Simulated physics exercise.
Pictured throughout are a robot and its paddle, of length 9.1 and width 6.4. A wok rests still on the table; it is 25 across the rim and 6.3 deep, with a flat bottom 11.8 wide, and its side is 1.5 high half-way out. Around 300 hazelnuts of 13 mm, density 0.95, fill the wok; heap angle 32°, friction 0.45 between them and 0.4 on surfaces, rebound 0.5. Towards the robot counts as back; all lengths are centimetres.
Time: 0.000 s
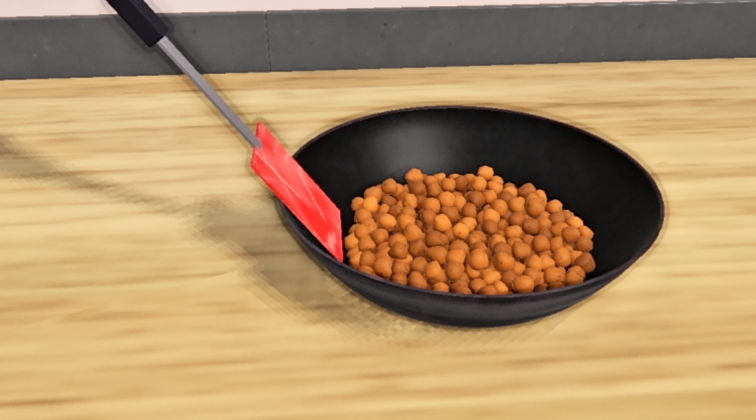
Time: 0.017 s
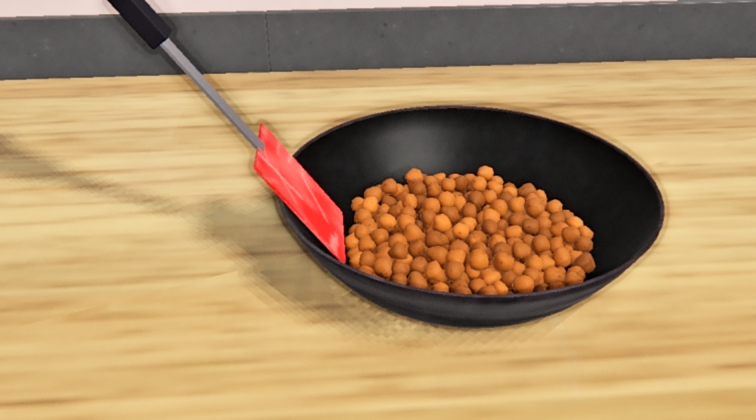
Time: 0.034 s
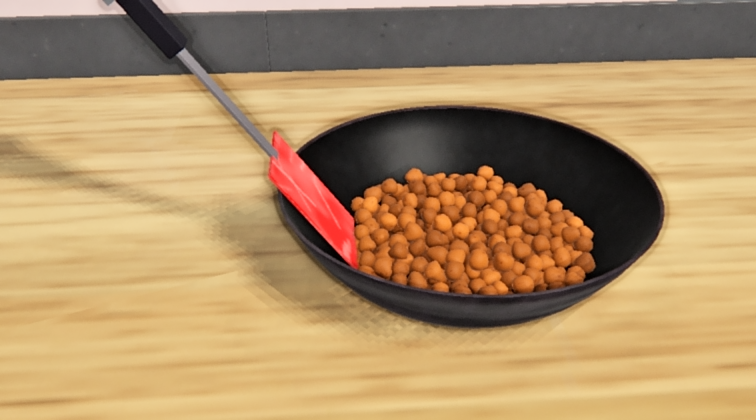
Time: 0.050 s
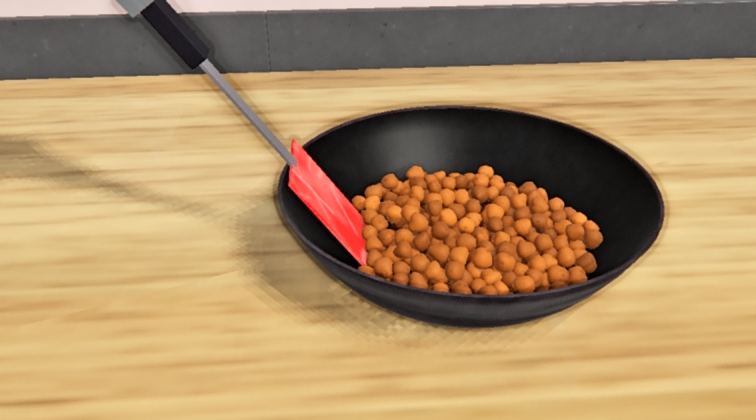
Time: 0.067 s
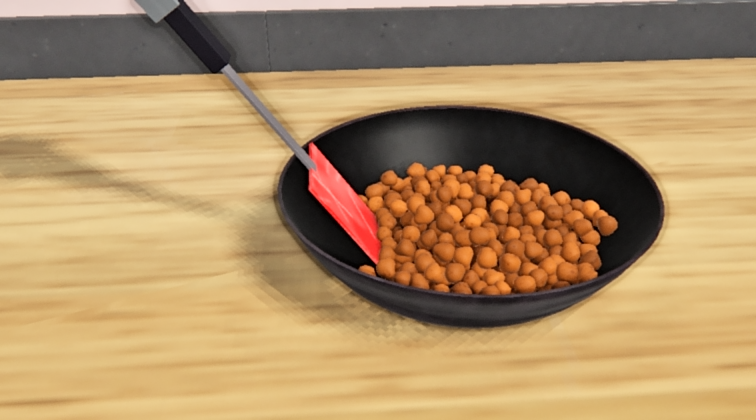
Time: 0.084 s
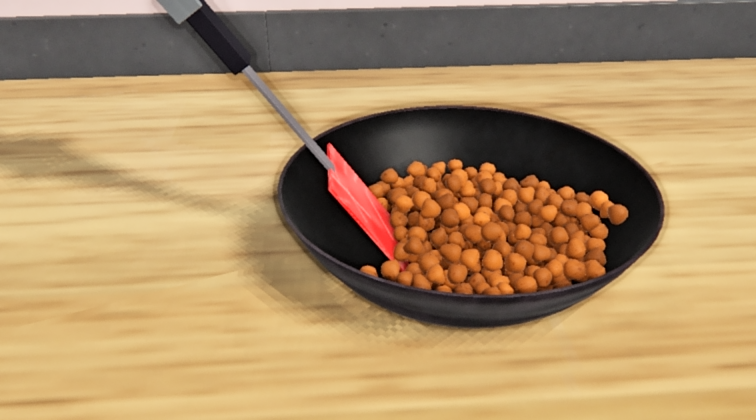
A black wok holding a heap of small round orange-brown nuts sits on a pale wooden surface, seen from a fixed view slightly above, with a grey strip behind. A red paddle on a grey rod with a black grip slants in from the upper left, inside the wok's left side. It barely moves at first, then slides rightward, pushing the nuts toward the right side.
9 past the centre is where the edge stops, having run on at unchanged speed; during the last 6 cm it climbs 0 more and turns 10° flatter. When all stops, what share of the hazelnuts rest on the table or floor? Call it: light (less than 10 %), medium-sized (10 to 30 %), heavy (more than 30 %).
It comes out medium-sized.
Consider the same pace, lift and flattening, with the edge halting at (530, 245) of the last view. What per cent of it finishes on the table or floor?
I'd put it near 0 per cent.
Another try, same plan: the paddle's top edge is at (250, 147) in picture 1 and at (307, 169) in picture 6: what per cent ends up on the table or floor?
10 %.
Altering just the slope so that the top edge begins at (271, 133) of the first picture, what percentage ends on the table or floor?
Roughly 20%.
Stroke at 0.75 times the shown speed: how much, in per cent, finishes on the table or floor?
Roughly 10 per cent.
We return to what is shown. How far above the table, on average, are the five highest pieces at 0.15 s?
They are near 5 cm up.
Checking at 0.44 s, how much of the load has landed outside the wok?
Estimate: About 10 percent.
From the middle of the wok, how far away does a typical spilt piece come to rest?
It works out to near 20 cm.
After 0.15 s, sloping 55°, highest piece 6 above the table; 305 in the wok.
After 0.21 s, sloping 51°, highest piece 6 above the table; 305 in the wok.
After 0.44 s, sloping 45°, highest piece 8 above the table; 264 in the wok, 31 on the table or floor, 10 on the blade or in flight.
After 1.49 s, sloping 45°, highest piece 7 above the table; 262 in the wok, 43 on the table or floor.
At rest, 262 in the wok, 43 on the table or floor. That is 14 % on the table or floor.
